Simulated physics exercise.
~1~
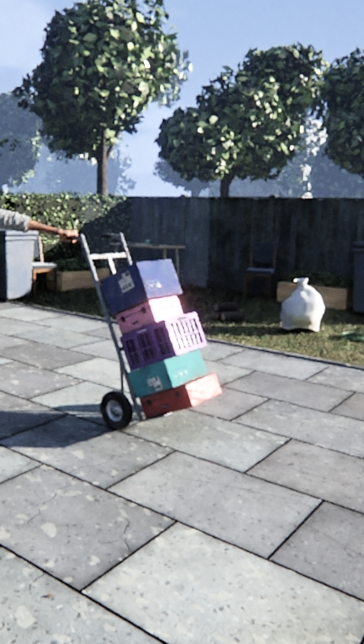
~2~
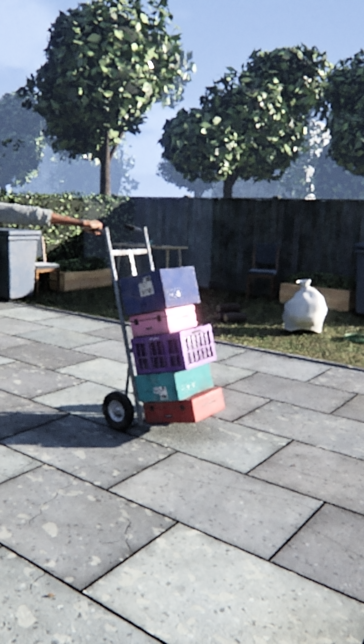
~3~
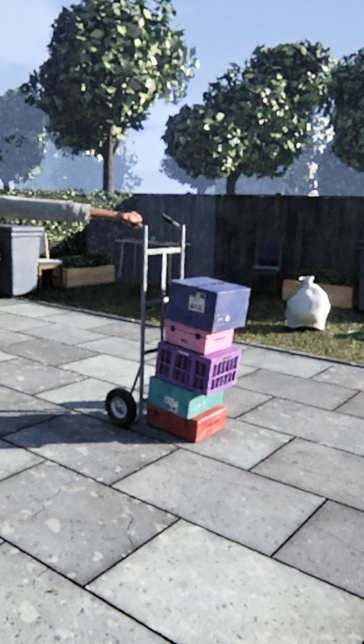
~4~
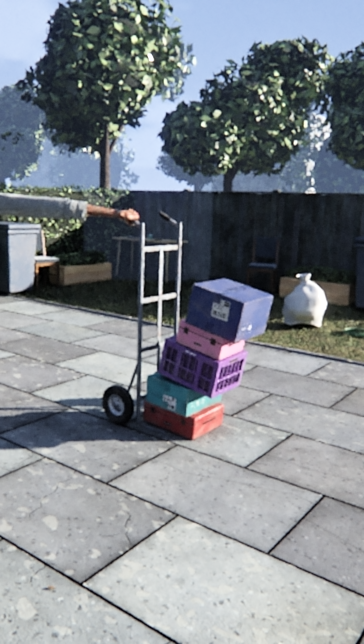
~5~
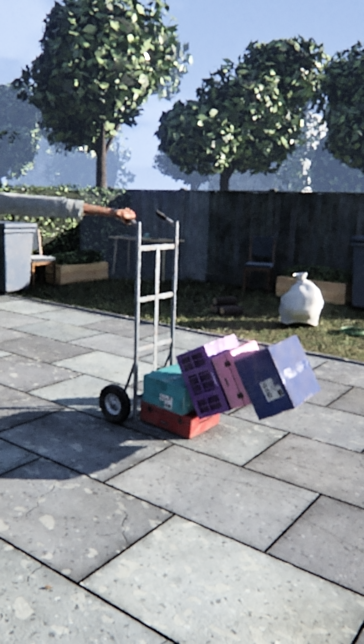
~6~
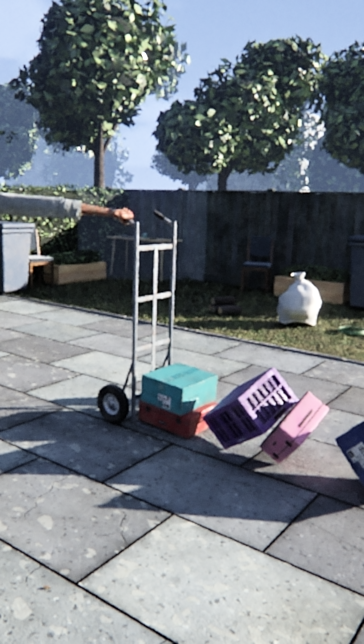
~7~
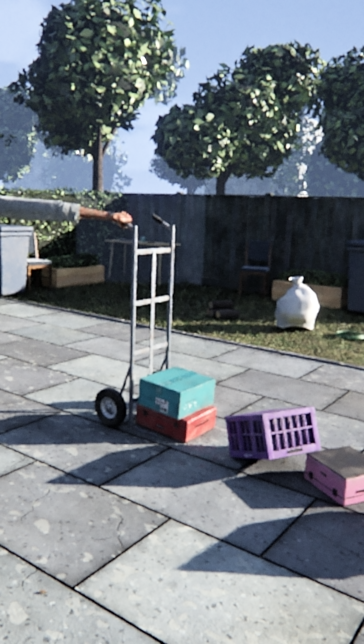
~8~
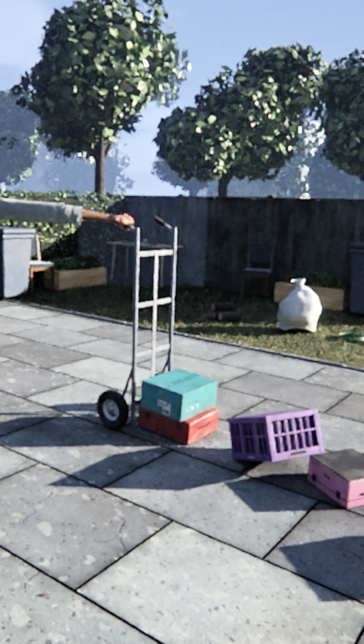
A hand truck stacked with five boxes and crates was tipped upright by someone's hand, and the top three toppled off to the right onto the paving, leaving the turquoise and red boxes stacked by the truck and the purple crate and pink box on the ground.
